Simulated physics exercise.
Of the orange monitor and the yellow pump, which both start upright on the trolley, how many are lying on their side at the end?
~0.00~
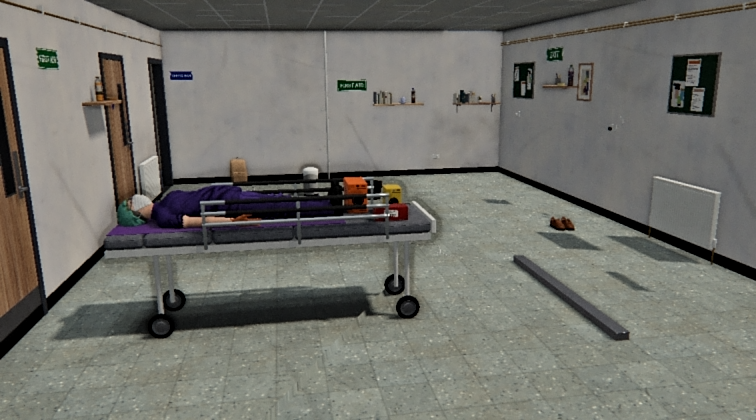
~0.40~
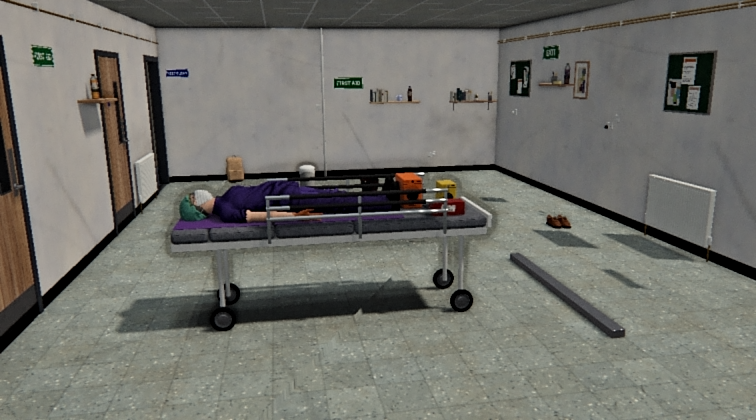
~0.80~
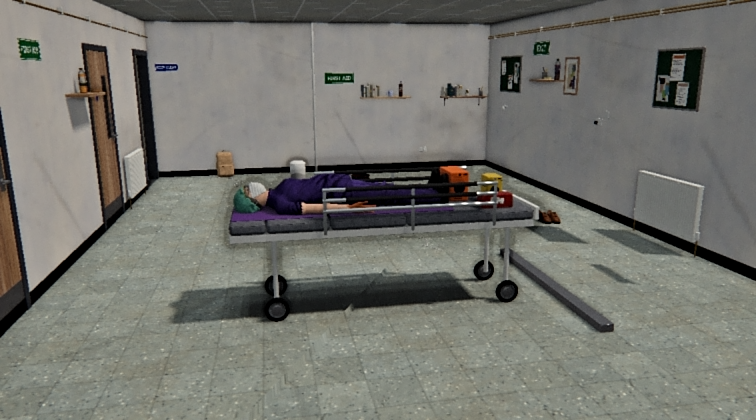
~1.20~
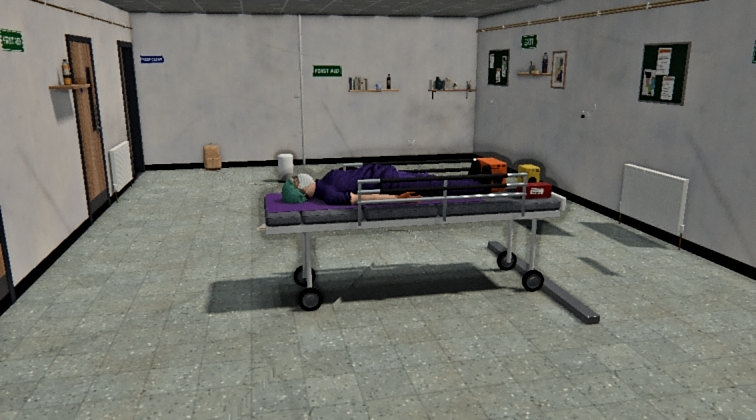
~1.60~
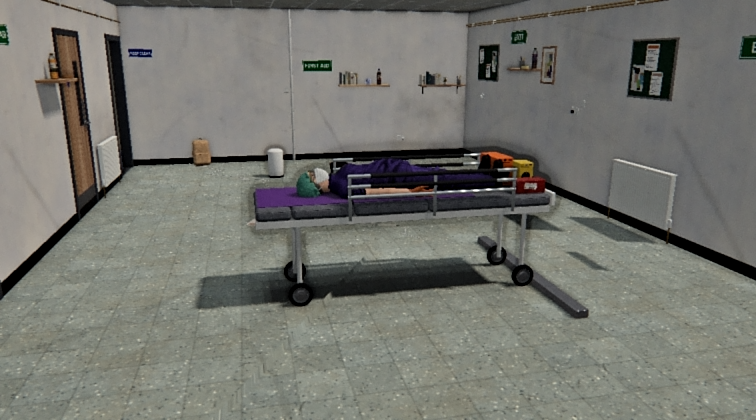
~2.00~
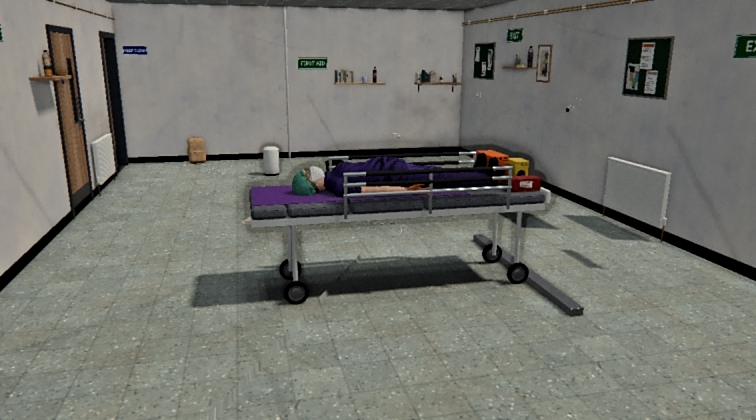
None of them are. The orange monitor and the yellow pump are both still upright on the trolley.
